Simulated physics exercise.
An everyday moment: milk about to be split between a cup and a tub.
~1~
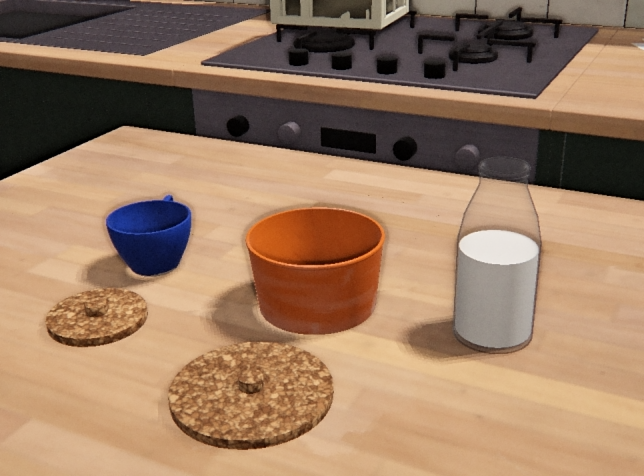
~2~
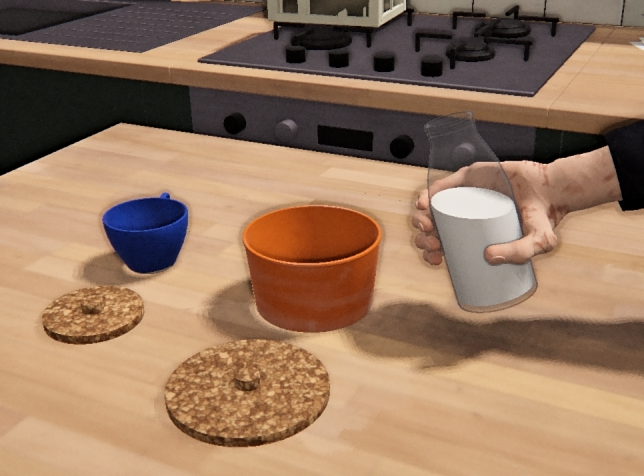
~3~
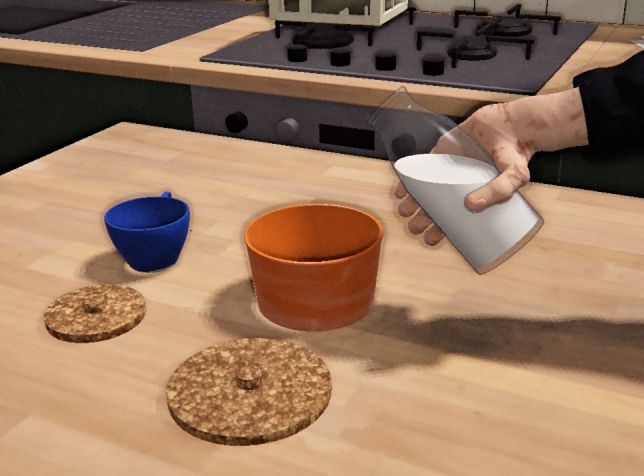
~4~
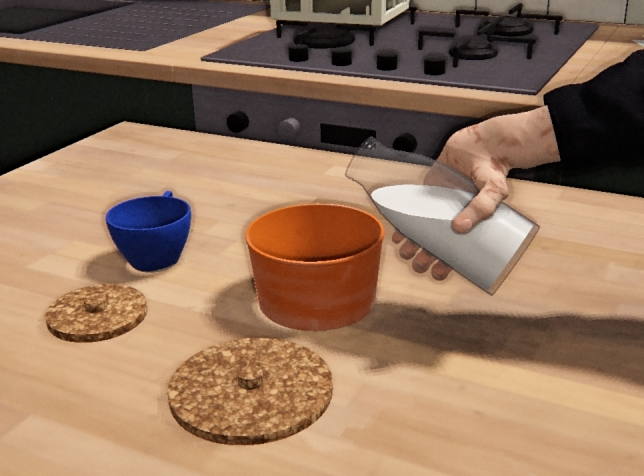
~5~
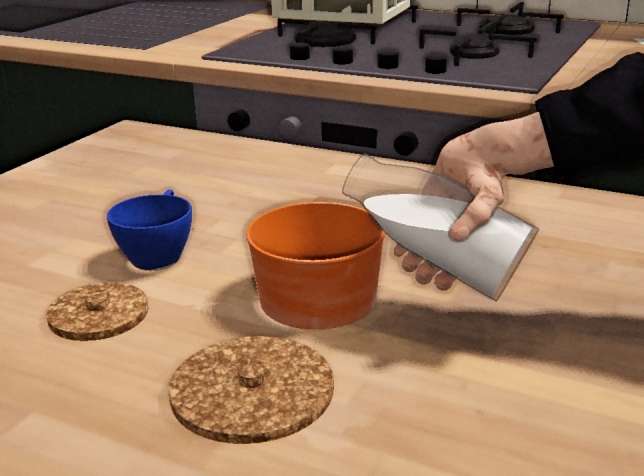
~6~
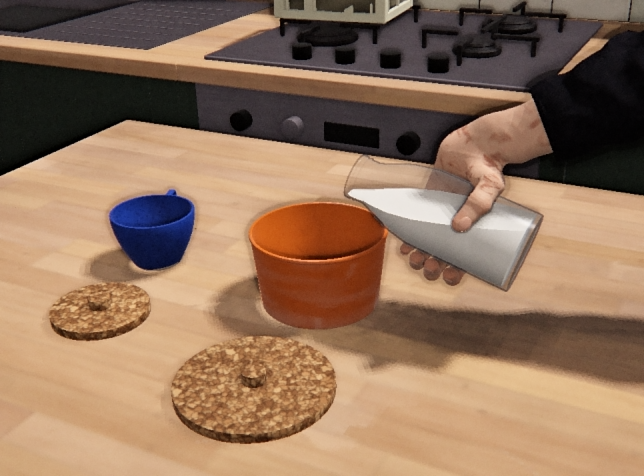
A hand lifting a glass bottle of milk from a wooden counter and tilting it leftward beside an open orange tub.
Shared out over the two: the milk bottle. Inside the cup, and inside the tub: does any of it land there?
In the end cup: Inside; tub: Inside.
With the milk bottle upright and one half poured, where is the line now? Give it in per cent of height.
It comes out at some 25 per cent.
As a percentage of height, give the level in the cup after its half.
Roughly 75%.
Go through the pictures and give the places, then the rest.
In the first picture, at the start; milk bottle (499, 250) about half full; tub (316, 271) open; cup (152, 244) open.
In the second picture, a hand has the milk bottle; milk bottle about half full, surface at (472, 203); tub (313, 269) open.
In the third picture, tilting; milk bottle (446, 172) tipped 45° with all of its load; cup (151, 240) open.
In the fourth picture, no stream yet; milk bottle (432, 206) tipped 65° with all of its load; tub (316, 268) open.
In the fifth picture, still nothing leaves it; milk bottle (431, 217) tipped 70° with all of its load; cup (153, 238) open.
In the sixth picture, on the point of pouring; milk bottle (434, 212) tipped 75° with all of its load; tub (319, 266) open; cup (156, 238) open.
Shortly, the milk goes into the tub.
Then, the milk goes into the cup.
At the finish, the tub has its share inside; the cup has its share inside.
